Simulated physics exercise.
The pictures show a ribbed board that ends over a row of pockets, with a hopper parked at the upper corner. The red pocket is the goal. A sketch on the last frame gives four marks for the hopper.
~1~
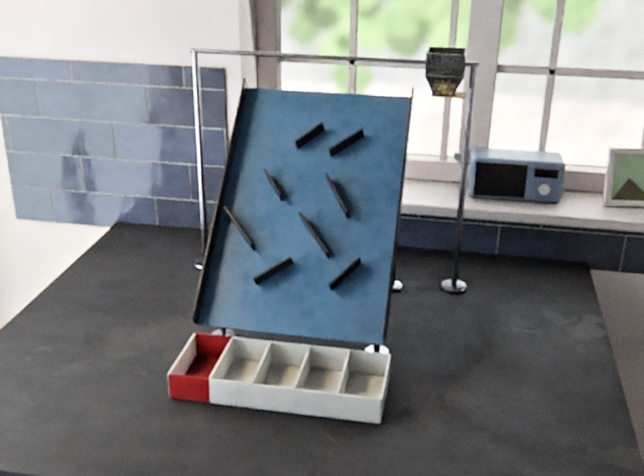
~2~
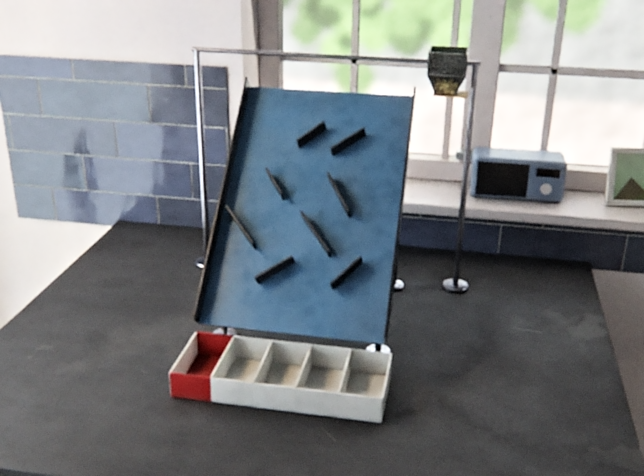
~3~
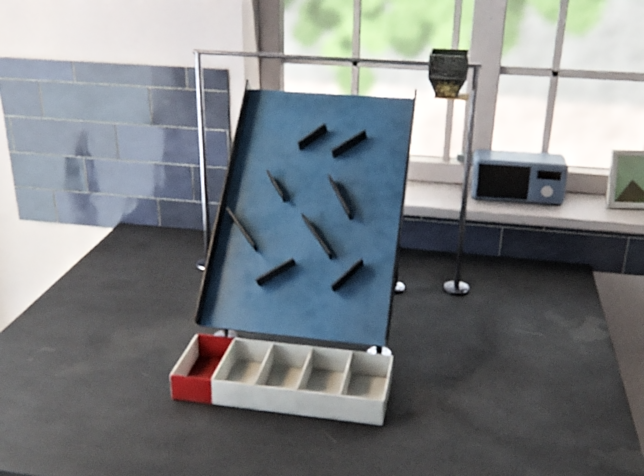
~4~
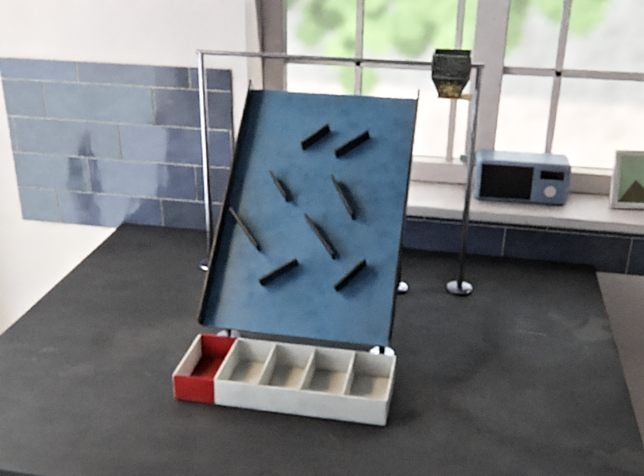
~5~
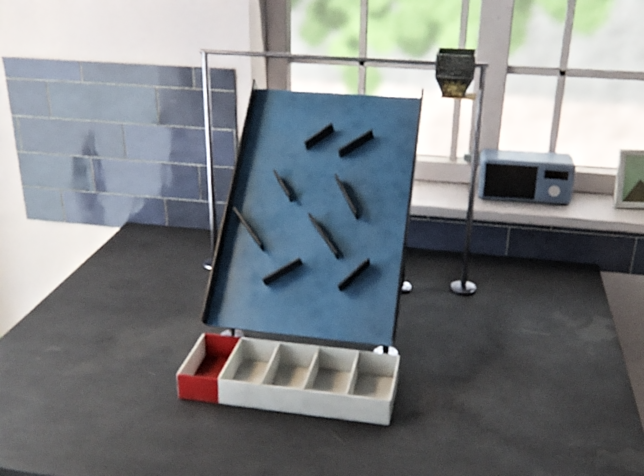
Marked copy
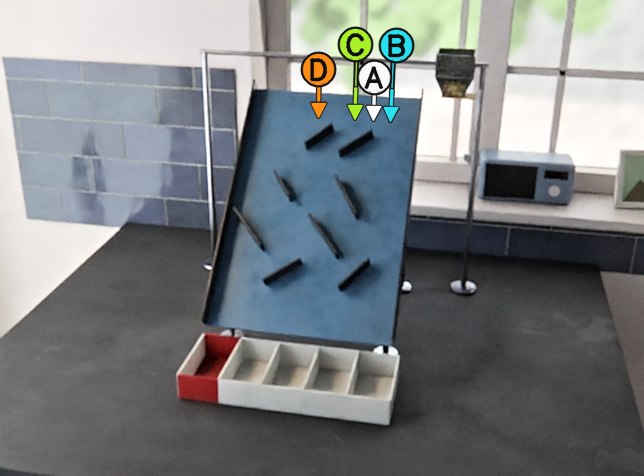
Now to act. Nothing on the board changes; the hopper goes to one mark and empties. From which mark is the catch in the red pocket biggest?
I would pick mark C.
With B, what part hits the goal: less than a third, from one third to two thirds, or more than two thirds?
It is less than a third.
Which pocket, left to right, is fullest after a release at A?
The first from the left.
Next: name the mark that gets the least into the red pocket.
B.
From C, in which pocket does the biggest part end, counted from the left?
The first.
On the marked copy, mark A meets the board at (373, 115); mark B meets the board at (390, 116); mark C meets the board at (355, 114); mark D meets the board at (318, 112).
For mark A, roughly half in the red pocket, roughly half in other pockets.
For mark B, about a tenth in the red pocket, almost all in other pockets.
For mark C, the larger part in the red pocket, roughly a quarter in other pockets.
For mark D, roughly half in the red pocket, roughly half in other pockets, just a few outside the box.
